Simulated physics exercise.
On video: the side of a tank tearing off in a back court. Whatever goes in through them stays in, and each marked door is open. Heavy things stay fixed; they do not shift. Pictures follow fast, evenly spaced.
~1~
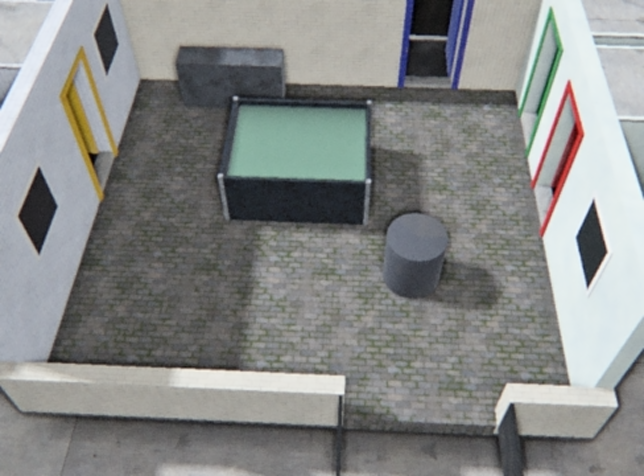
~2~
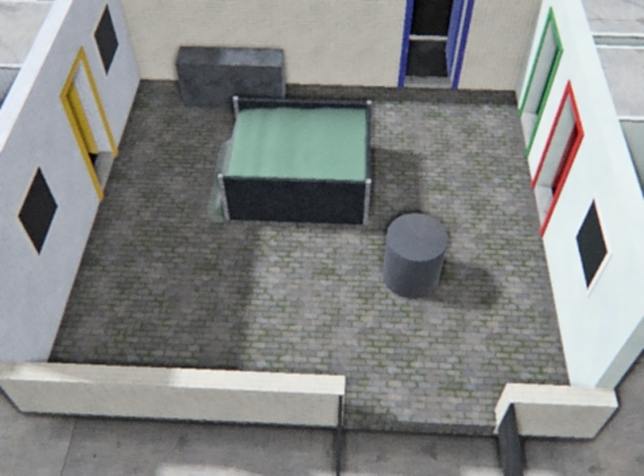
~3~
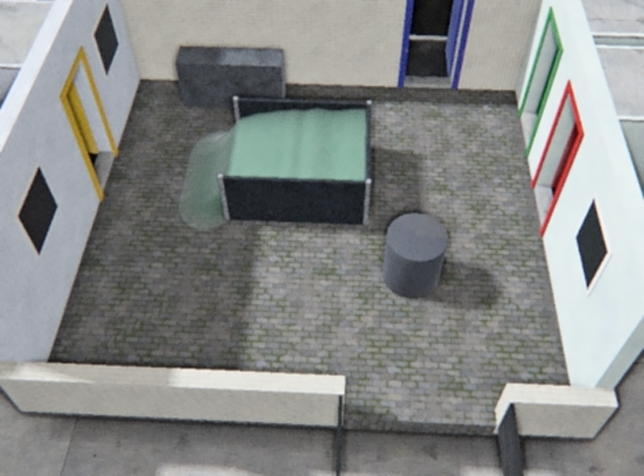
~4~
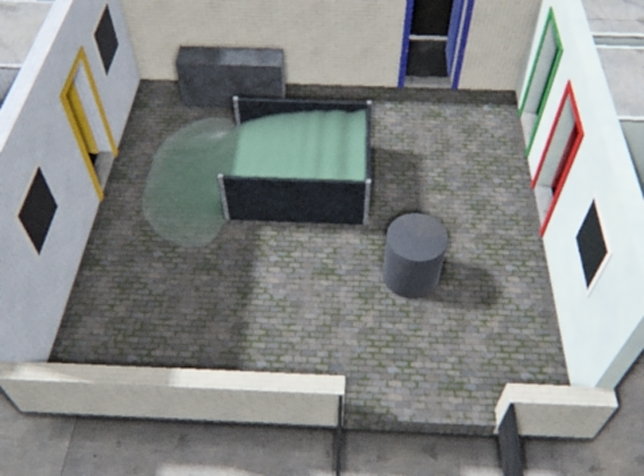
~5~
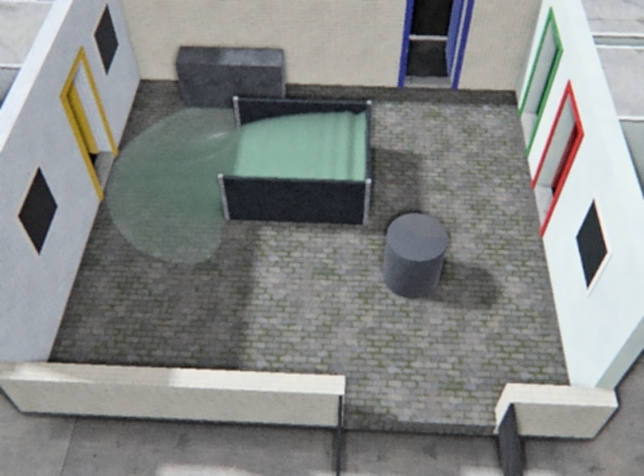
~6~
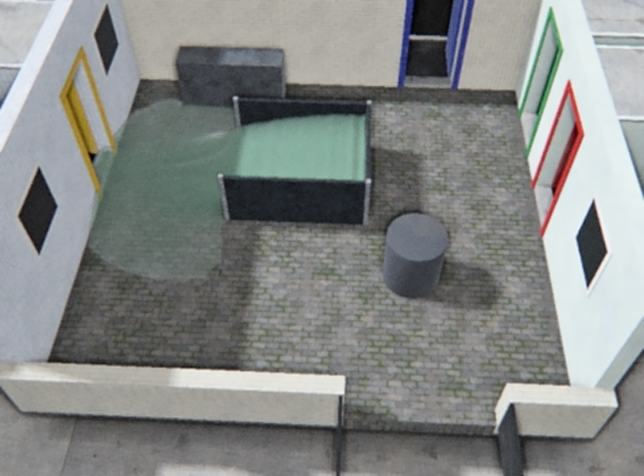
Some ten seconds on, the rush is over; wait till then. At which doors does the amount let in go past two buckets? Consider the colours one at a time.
My prediction: Yellow door: Exceeds two buckets; green door: Within two buckets; blue door: Within two buckets; red door: Within two buckets.
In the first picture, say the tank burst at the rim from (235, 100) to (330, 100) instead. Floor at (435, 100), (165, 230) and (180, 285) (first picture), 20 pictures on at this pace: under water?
Sequence: Wetted / wetted / wetted.
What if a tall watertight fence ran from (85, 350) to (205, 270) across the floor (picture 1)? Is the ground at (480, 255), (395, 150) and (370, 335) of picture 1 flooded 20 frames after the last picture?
Log, spots one to three: Spared; spared; spared.
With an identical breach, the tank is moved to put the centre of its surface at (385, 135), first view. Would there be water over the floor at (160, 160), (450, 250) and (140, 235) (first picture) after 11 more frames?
Readings in order: Flood; no flood; flood.
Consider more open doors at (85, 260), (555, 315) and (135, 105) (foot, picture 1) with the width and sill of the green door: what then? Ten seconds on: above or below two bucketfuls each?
Same order as asked - exceeds the limit, stays within the limit and exceeds the limit.
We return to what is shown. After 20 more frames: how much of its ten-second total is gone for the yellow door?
Roughly 95 per cent.
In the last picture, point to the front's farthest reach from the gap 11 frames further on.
The wet point farthest out is around (40, 387).
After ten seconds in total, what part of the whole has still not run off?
Some 78 per cent.
A moment on, water covers 25 % of the floor; the yellow door far over two buckets in, the green door not reached, the blue door not reached, the red door not reached.
Next, water covers 30 % of the floor; the yellow door far over two buckets in, the green door not reached, the blue door not reached, the red door not reached.
Then, water covers 50 % of the floor; the yellow door far over two buckets in, the green door not reached, the blue door wet at the sill, nothing in, the red door not reached.
Later, water covers 85 % of the floor; the yellow door far over two buckets in, the green door wet at the sill, nothing in, the blue door wet at the sill, nothing in, the red door wet at the sill, nothing in.
In the end, water covers 100 % of the floor; the yellow door far over two buckets in, the green door wet at the sill, nothing in, the blue door wet at the sill, nothing in, the red door wet at the sill, nothing in.
